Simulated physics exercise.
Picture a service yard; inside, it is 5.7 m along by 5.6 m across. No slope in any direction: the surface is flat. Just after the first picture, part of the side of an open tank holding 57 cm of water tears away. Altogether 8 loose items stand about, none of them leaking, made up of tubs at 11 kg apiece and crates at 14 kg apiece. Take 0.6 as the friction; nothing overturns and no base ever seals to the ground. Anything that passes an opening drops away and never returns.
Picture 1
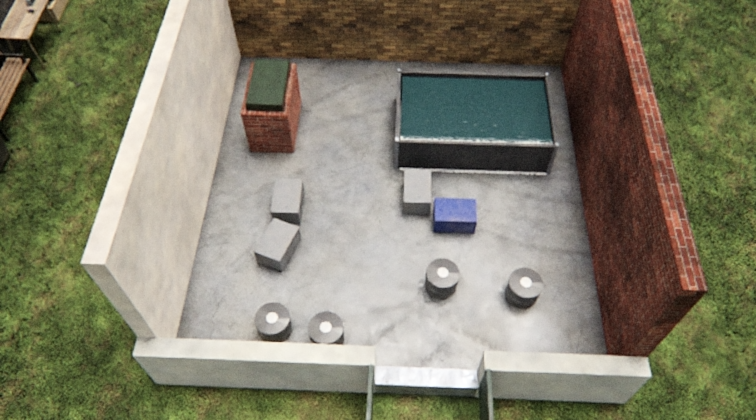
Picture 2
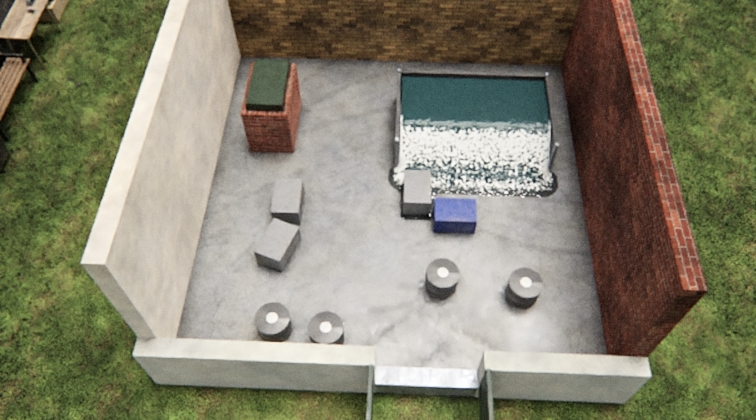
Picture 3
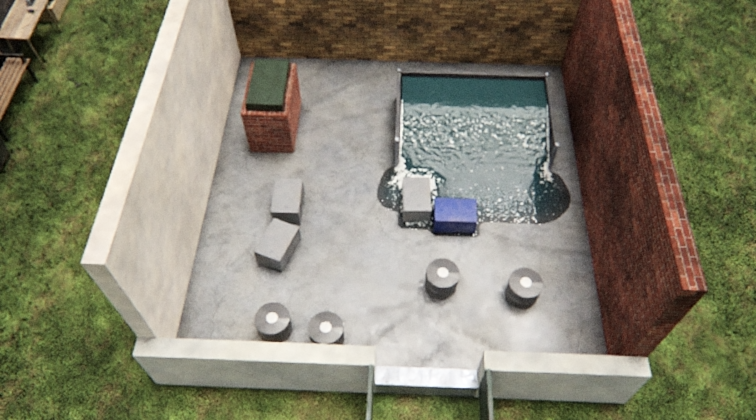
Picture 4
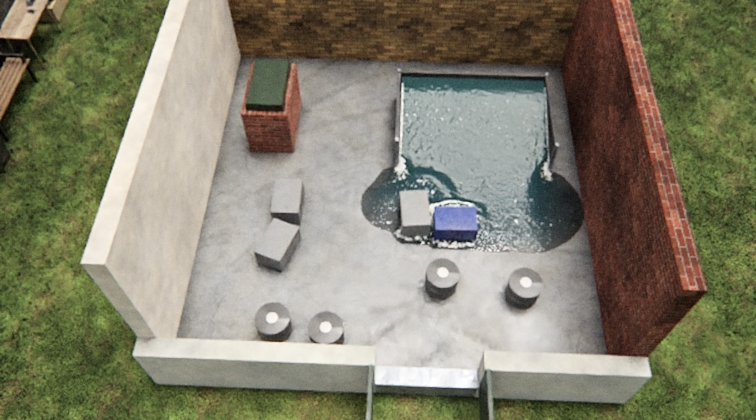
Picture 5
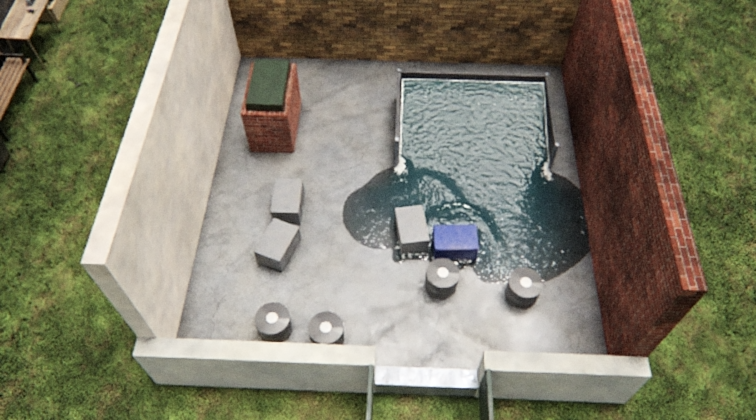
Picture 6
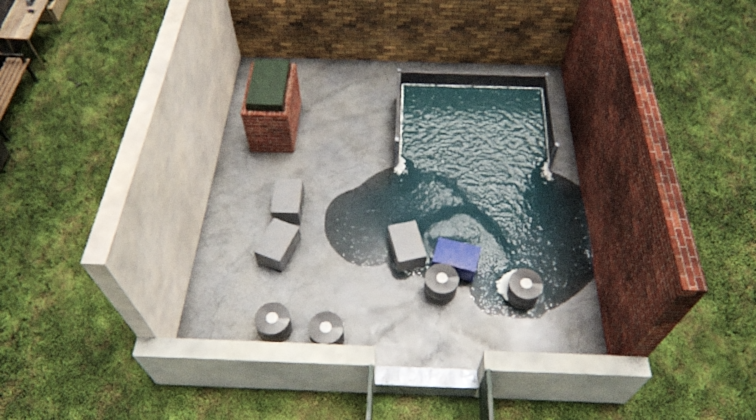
Water bursting from the open front of a tank in a walled yard, spreading across the floor and pushing grey and blue crates.
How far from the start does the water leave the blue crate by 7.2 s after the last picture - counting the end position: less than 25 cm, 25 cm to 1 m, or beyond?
Greatly displaced.
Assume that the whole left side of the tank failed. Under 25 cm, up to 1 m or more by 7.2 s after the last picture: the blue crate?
Under that change, the blue crate keeps its spot.
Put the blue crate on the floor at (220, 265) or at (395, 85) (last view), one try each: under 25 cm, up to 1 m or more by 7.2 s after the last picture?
Try one: It is washed away. Try two: It hardly moves.
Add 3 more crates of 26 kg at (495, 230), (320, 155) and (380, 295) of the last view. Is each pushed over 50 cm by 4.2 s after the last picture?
Going one by one: Too far, not far enough, too far.
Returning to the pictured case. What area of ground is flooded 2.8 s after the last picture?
19 m2.
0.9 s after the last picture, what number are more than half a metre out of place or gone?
4.
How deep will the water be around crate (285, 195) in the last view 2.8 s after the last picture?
About 1 cm.
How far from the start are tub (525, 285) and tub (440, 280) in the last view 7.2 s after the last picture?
Taking them in order, 80 cm and gone out.
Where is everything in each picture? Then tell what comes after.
The first frame shows the blue crate at (456, 210) rests on the ground; 3.1 m2 under water; 0 of 8 have shifted.
The second frame shows the blue crate at (456, 210), on the bottom; 4.2 m2 under water; 0 of 8 have shifted.
The third frame shows the blue crate at (456, 210), on the bottom; 5.4 m2 under water; 1 of 8 have shifted.
The fourth frame shows the blue crate at (456, 218) rests on the ground, 16 cm from its start; 6.9 m2 under water; 2 of 8 have shifted.
The fifth frame shows the blue crate at (456, 237) rests on the ground, 48 cm from its start; 8.5 m2 under water; 2 of 8 have shifted.
The sixth frame shows the blue crate at (457, 254) rests on the ground, 74 cm from its start; 10.1 m2 under water; 3 of 8 have shifted.
Then, 0.9 s after the last picture the blue crate is near (467, 341), 2.0 m from its start, afloat; 0 of 8 are out; 2 afloat.
Then, 2.8 s after the last picture the blue crate has gone out; 2 of 8 are out; 3 afloat.
Then, 4.8 s after the last picture the blue crate has gone out; 2 of 8 are out; 3 afloat.
Then, 7.2 s after the last picture the blue crate has gone out; 2 of 8 are out; 3 afloat.
